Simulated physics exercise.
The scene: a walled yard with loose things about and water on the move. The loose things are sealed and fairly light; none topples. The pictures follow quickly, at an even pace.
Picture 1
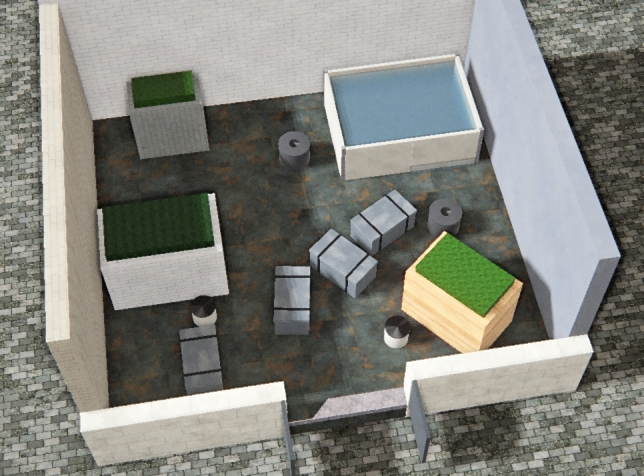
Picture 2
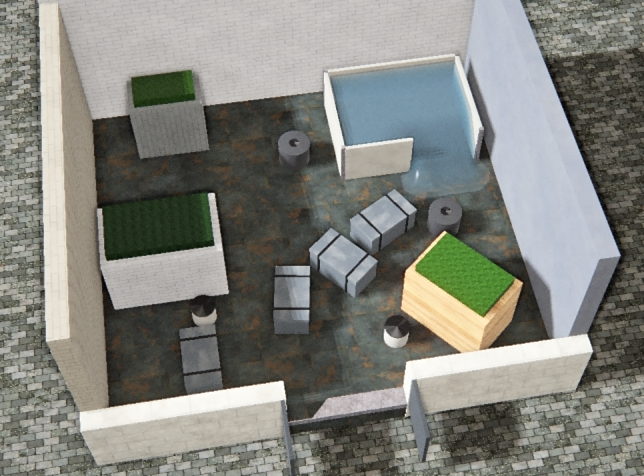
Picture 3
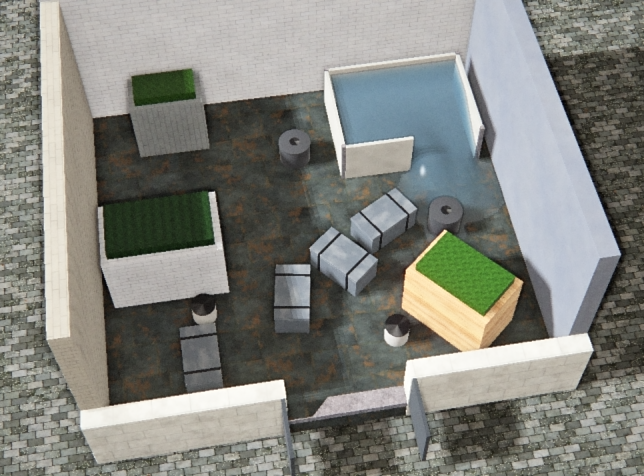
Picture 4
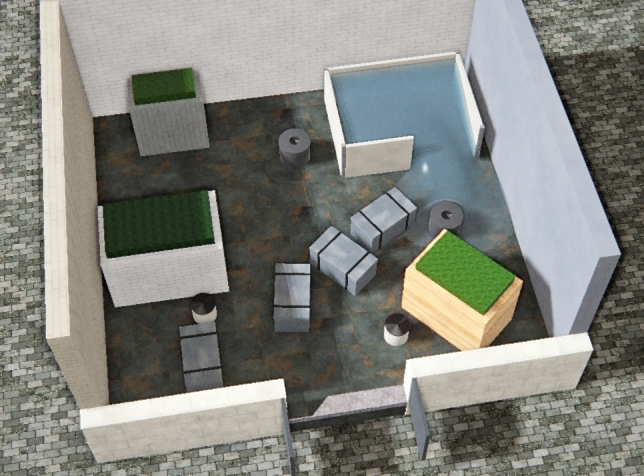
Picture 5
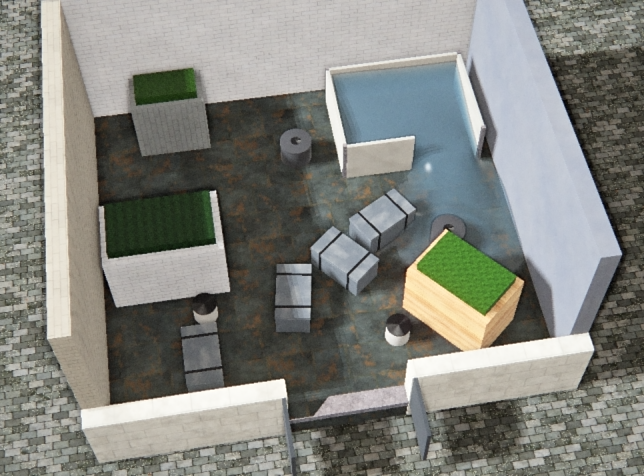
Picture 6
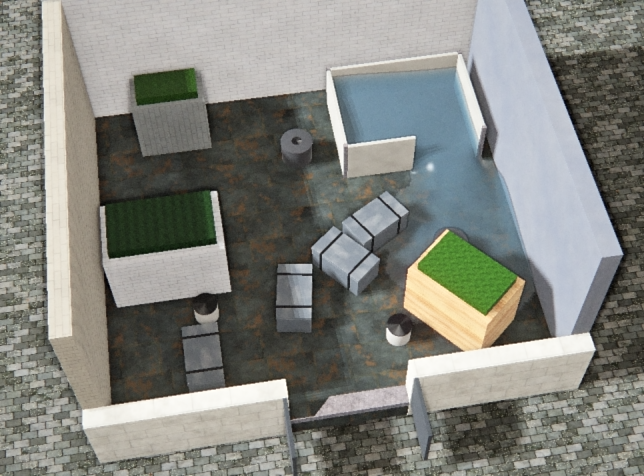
In a walled yard, water poured through a gap in the front of a raised pool and spread across the floor, pushing a round grey tub behind the wooden planter and nudging a strapped grey trunk slightly.
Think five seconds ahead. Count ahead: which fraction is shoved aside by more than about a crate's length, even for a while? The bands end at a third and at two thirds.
That comes to two thirds or above.
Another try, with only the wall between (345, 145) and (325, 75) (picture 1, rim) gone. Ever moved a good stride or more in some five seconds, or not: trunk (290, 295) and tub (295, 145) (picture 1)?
One after the other: Pushed that far, that far or more.
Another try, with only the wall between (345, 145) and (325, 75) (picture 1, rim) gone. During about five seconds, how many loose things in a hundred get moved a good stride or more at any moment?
Near 40 in a hundred.
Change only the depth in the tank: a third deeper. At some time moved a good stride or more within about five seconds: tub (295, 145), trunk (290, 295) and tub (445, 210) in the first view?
As listed: No, yes, that far or more.
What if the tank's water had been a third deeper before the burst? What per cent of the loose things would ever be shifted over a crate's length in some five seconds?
Close to 80 %.
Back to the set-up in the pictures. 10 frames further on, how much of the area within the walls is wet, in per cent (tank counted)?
Close to 40 %.
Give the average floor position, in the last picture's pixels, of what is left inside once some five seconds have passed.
Roughly at (267, 267).
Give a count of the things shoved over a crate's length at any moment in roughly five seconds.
I count 6.
A moment on, 1 of 8 are well off their spots; 0 afloat.
Next, 1 of 8 are well off their spots; 1 afloat.
Later, 3 of 8 are well off their spots; 2 afloat.
In the end, 6 of 8 are well off their spots, and 6 have been at some point; 6 afloat.
